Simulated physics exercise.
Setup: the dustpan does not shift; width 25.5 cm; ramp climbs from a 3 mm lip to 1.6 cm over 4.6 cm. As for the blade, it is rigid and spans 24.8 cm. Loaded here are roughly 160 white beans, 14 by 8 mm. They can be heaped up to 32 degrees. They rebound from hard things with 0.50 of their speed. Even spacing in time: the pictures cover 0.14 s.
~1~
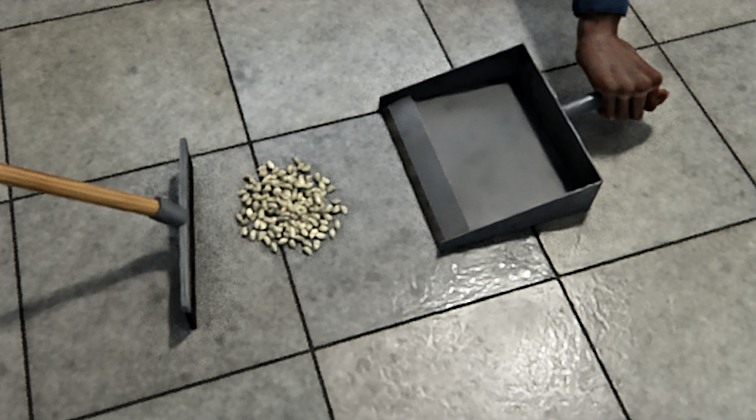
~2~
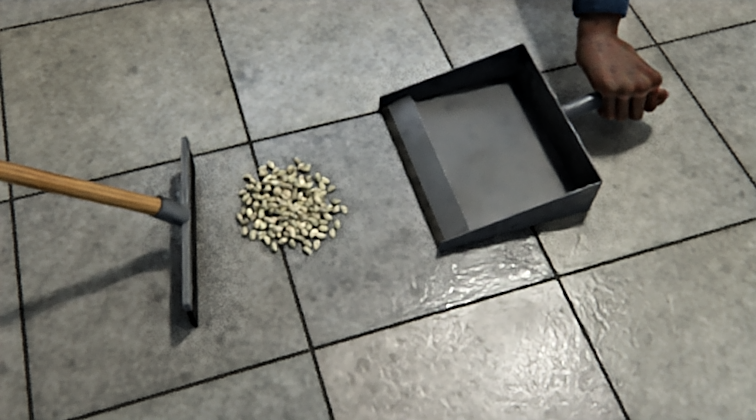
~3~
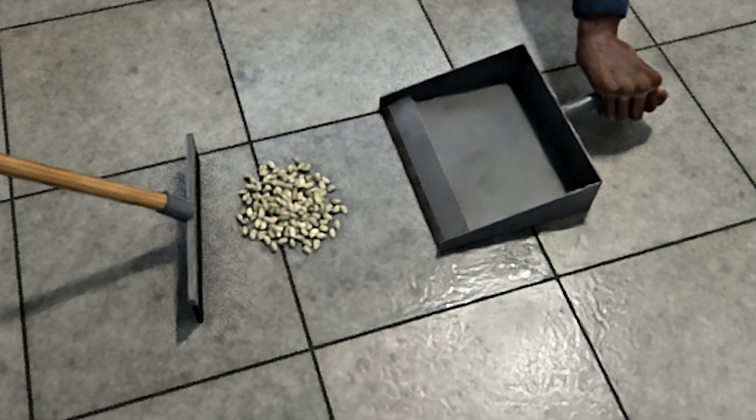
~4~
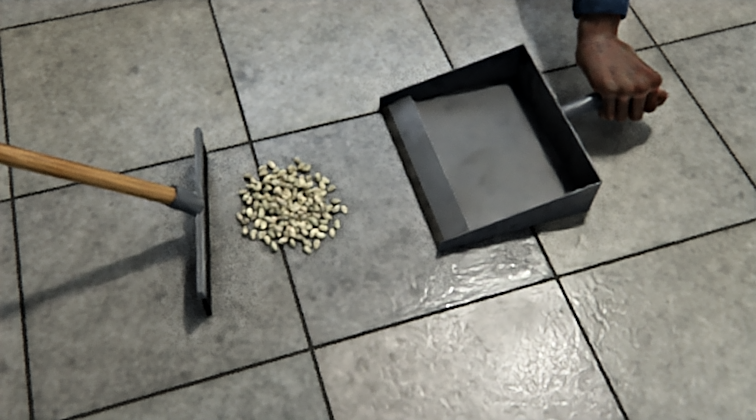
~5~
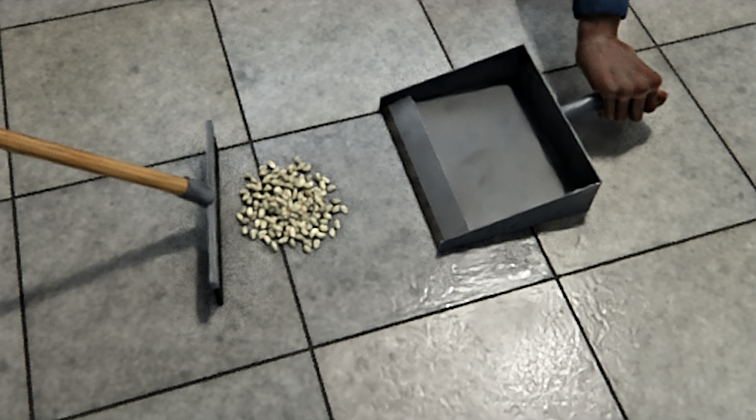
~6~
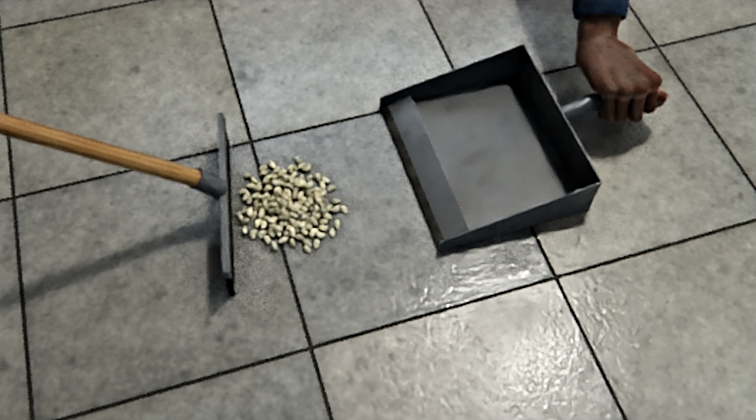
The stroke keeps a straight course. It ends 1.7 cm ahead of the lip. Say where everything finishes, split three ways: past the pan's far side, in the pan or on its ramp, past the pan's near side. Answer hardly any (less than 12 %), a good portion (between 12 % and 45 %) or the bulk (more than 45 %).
Past the pan's far side: Hardly any; in the pan or on its ramp: Hardly any; past the pan's near side: Hardly any.
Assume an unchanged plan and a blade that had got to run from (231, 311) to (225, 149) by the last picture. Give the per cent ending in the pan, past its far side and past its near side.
Split: Pan = 25, far = 0, near = 20.
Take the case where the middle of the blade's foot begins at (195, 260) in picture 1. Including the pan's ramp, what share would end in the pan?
Estimate: Near 10 %.
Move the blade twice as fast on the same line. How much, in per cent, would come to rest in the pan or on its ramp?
About 35 per cent.
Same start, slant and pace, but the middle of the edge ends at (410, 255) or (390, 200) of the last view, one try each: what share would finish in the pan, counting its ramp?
I'd expect about 30 percent, then about 25 percent.
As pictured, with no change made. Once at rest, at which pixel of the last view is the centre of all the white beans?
Somewhere near (390, 172) in the last picture.
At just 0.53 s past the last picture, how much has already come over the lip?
By that time, around 5 percent.
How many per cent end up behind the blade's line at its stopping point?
Roughly 20 per cent.
Then, 0.17 s after the last picture, middle of the blade 14 cm from the lip; 0 % over the lip, far side 0 %, near side 0 %.
Then, 0.29 s after the last picture, middle of the blade 7 cm from the lip; 0 % over the lip, far side 0 %, near side 0 %.
Then, 0.53 s after the last picture, middle of the blade 4 cm from the lip; 5 % over the lip, far side 5 %, near side 0 %.
In the end, far side 5 %, pan 5 %, near side 0 %, in front of the lip or behind the blade 85 %.
